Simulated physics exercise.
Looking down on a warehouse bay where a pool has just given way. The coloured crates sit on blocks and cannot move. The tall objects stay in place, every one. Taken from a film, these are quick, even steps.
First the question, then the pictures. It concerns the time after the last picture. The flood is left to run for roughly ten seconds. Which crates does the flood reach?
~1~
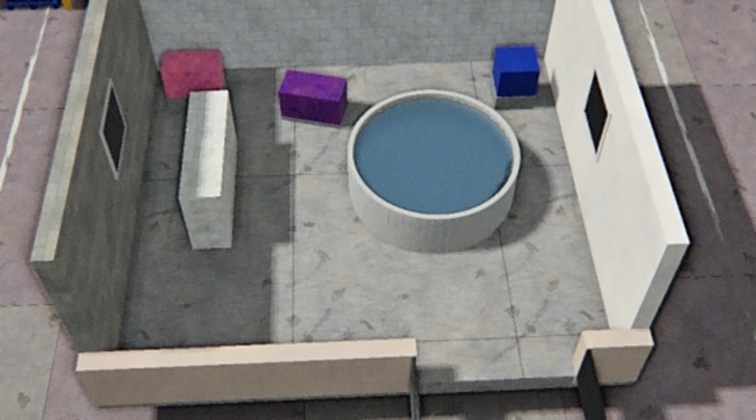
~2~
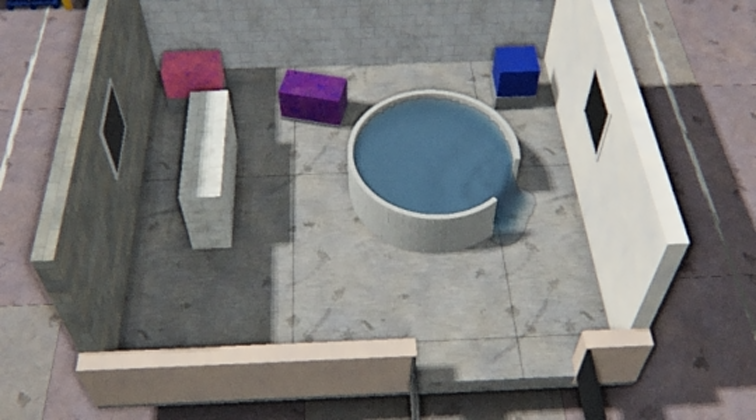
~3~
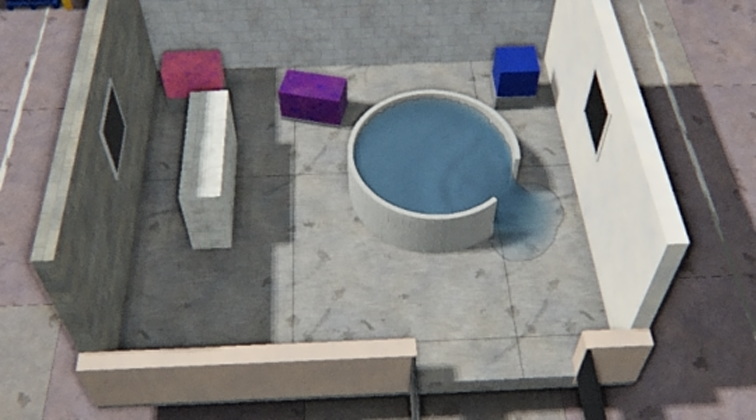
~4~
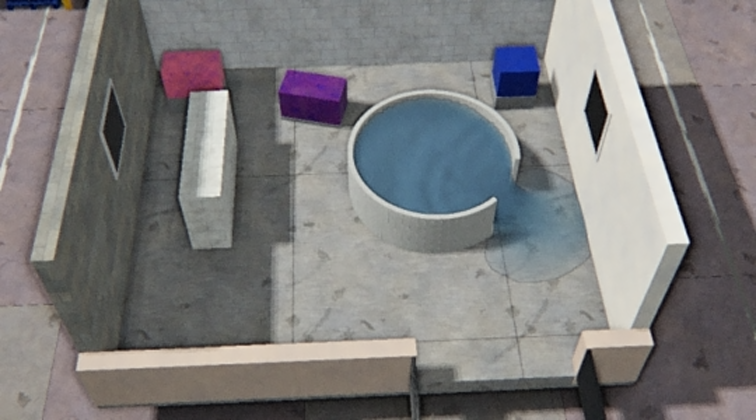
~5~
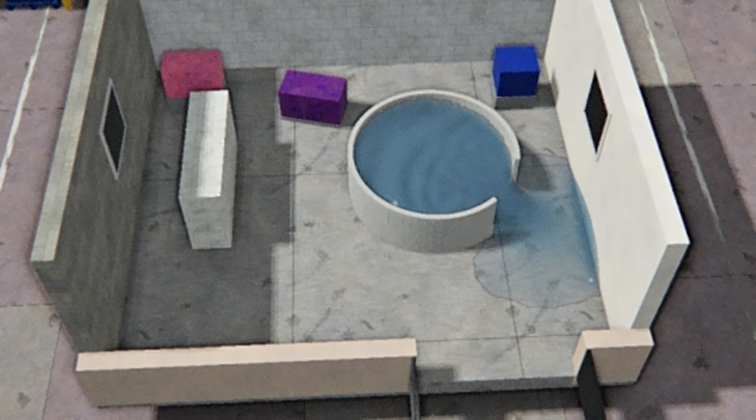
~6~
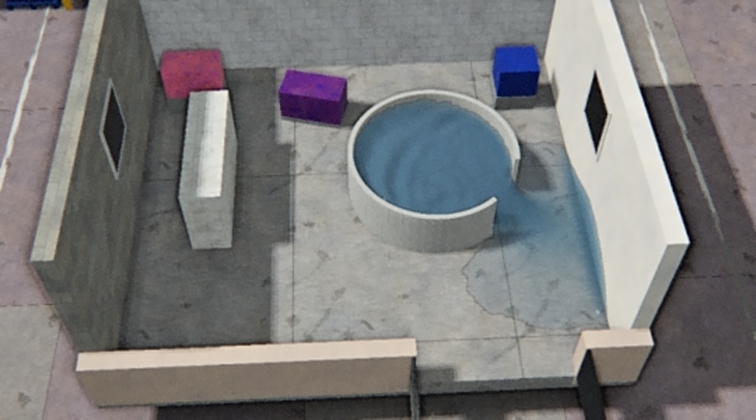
The purple crate has water on it afterwards. The blue crate has no water on it afterwards. The pink crate has no water on it afterwards.
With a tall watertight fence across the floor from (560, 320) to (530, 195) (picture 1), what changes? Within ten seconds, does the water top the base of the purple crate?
In short: Purple remains dry.
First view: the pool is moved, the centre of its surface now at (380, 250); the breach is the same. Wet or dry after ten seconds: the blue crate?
Result - blue stays clear.
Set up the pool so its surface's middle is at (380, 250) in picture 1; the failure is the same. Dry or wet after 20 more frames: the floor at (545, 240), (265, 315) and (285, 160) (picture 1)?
As listed: Covered, dry, clear.
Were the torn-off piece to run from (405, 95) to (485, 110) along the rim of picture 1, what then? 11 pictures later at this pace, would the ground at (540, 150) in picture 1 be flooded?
Honestly, it looks soaked to me.
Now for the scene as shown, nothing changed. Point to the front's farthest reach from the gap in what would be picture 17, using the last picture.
I'd say near (539, 59).
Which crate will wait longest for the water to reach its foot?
I'd say the crate marked pink is last.
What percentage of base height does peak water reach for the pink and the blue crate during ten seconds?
Roughly 30 per cent for the first, 70 per cent for the second.
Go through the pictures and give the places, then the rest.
In the first picture, still water in the pool at (433, 154).
In the second picture, water pours out at (505, 202) and has run to (518, 191).
In the third picture, water pours out at (504, 204) and has run to (552, 199).
In the fourth picture, water pours out at (504, 205) and has run to (585, 253).
In the fifth picture, water pours out at (504, 205) and has run to (597, 288).
In the sixth picture, the front is at (605, 322), out from the gap at (505, 204).
A moment on, water covers 15 % of the floor; the purple crate not reached, the blue crate water round its plinth, the pink crate not reached.
Next, water covers 25 % of the floor; the purple crate not reached, the blue crate water round its plinth, the pink crate not reached.
Then, water covers 50 % of the floor; the purple crate water round its plinth, the blue crate water round its plinth, the pink crate not reached.
Later, water covers 80 % of the floor; the purple crate water round its plinth, the blue crate water round its plinth, the pink crate water round its plinth.
In the end, water covers 100 % of the floor; the purple crate was topped, the blue crate stayed above the water, the pink crate stayed above the water.
